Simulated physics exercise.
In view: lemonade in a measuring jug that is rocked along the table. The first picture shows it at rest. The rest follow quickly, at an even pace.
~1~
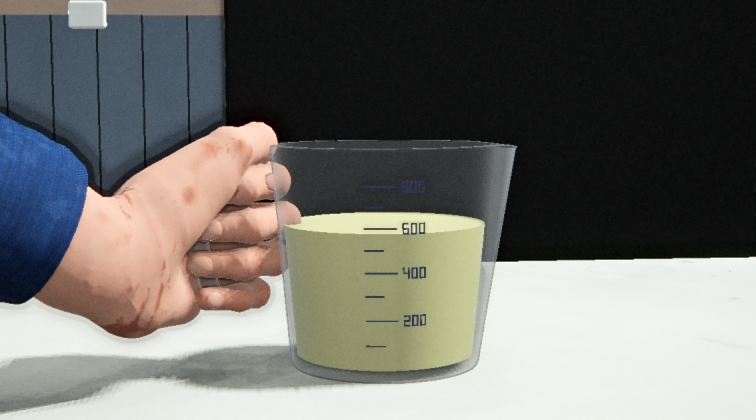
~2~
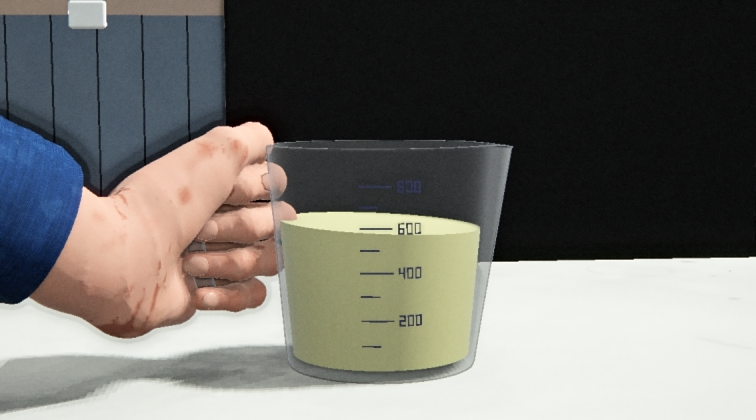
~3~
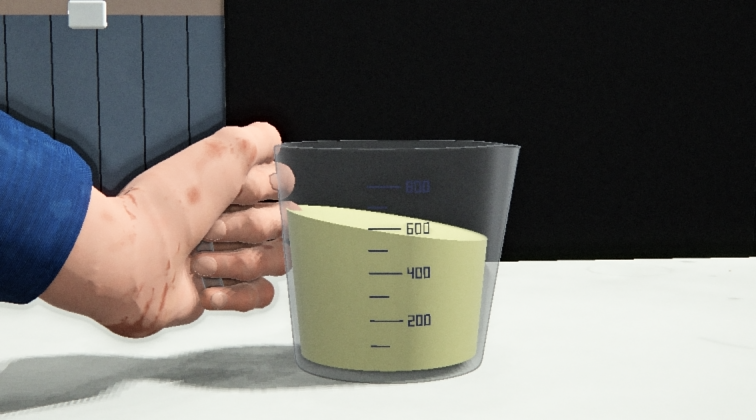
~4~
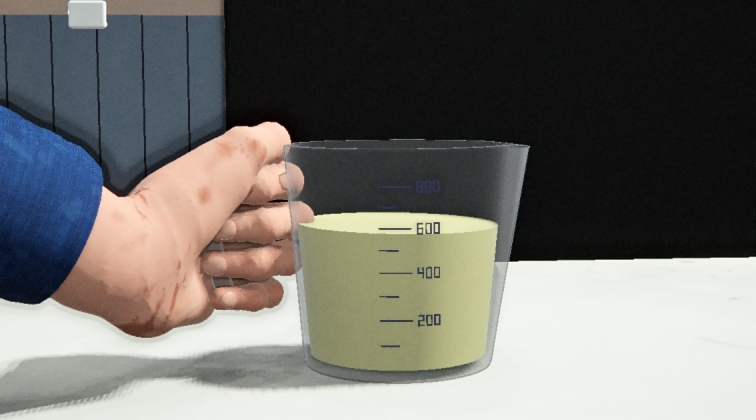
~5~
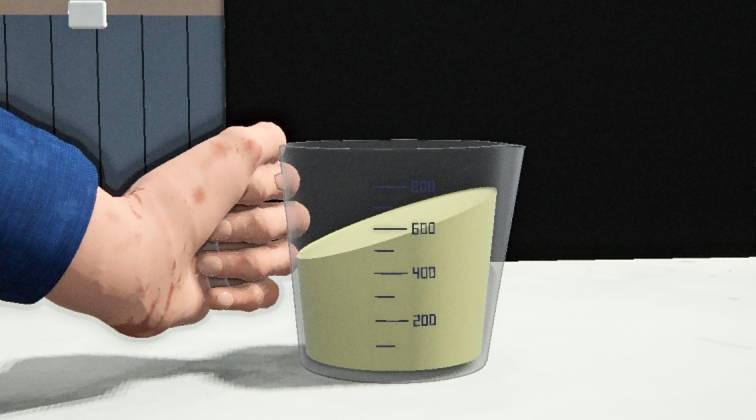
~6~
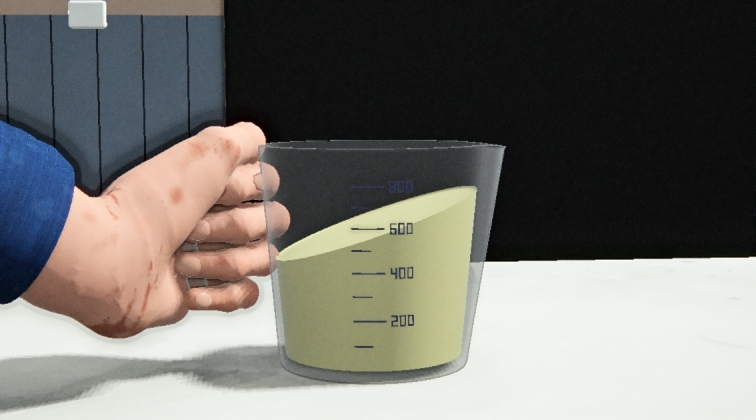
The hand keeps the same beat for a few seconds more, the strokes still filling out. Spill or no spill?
At that beat the measuring jug slops over.
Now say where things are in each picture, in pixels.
Measuring jug (384, 247) about two thirds full; at rest, in the first frame.
Measuring jug about two thirds full, surface at (381, 225); surface about level, in the second frame.
Measuring jug (388, 247) about two thirds full; surface clearly higher on the left, in the third frame.
Measuring jug about two thirds full, surface at (397, 225); surface about level, in the fourth frame.
Measuring jug (394, 247) about two thirds full; surface much higher on the right, in the fifth frame.
Measuring jug about two thirds full, surface at (373, 225); surface much higher on the right, in the sixth frame.
Next, the highest wave so far goes over the rim.
Finally, the highest wave so far goes over the rim; some is on the top.
